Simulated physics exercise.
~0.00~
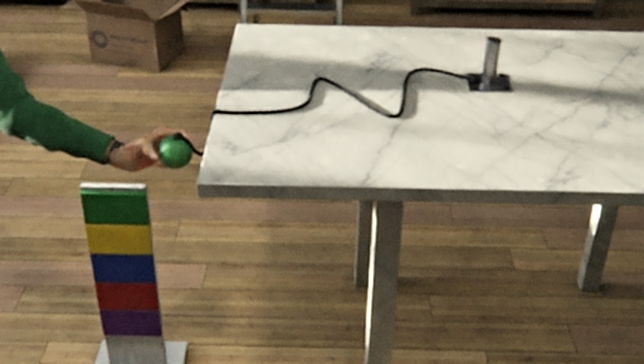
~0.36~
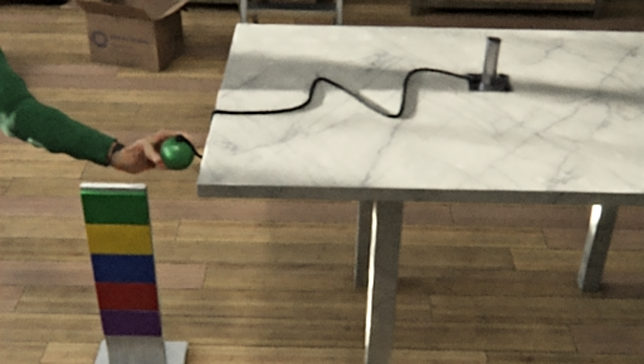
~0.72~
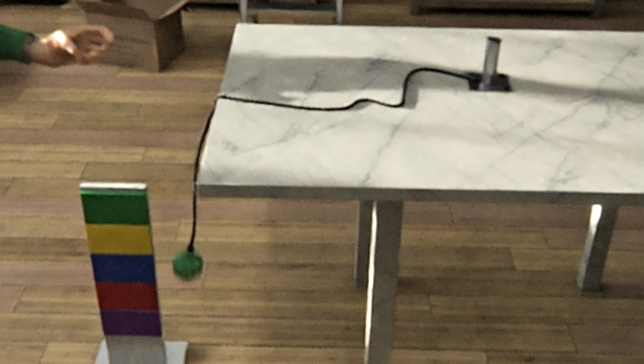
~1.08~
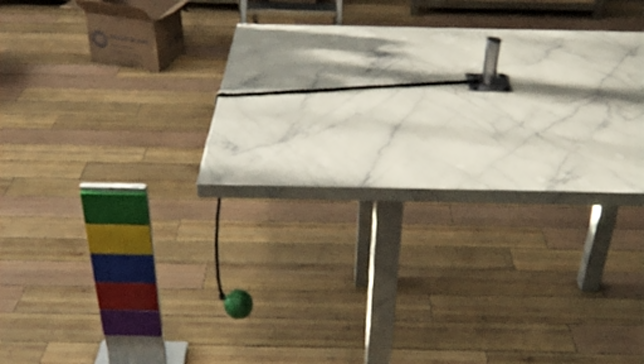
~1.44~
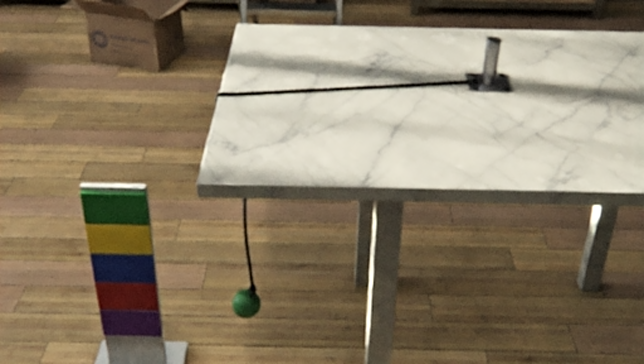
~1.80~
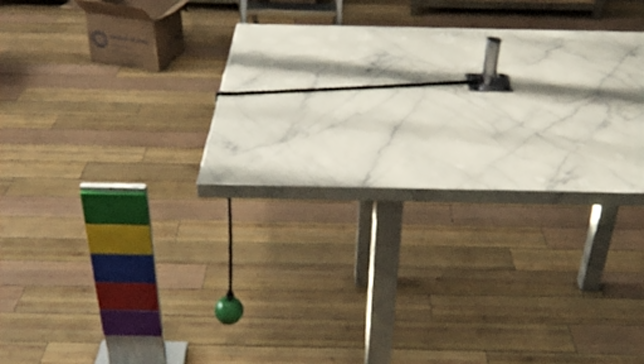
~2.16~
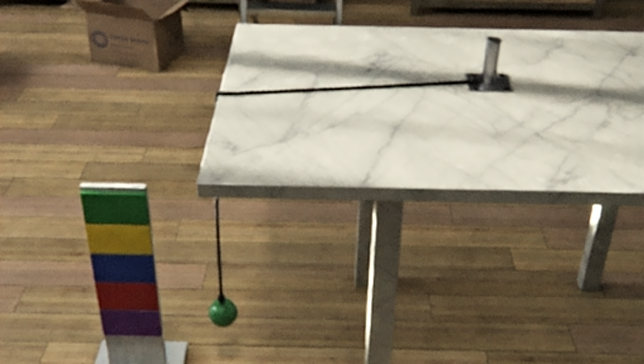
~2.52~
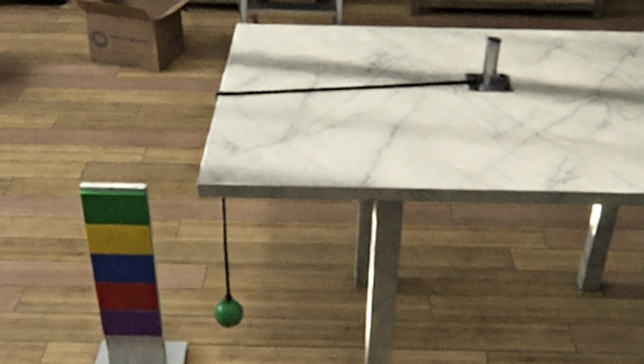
The video shows a hand releasing a green ball-like object on a slack black cord beside a marble-topped table and a striped board. The object drops, the cord pulls straight across the tabletop, and the object swings slightly before hanging level with the purple band.
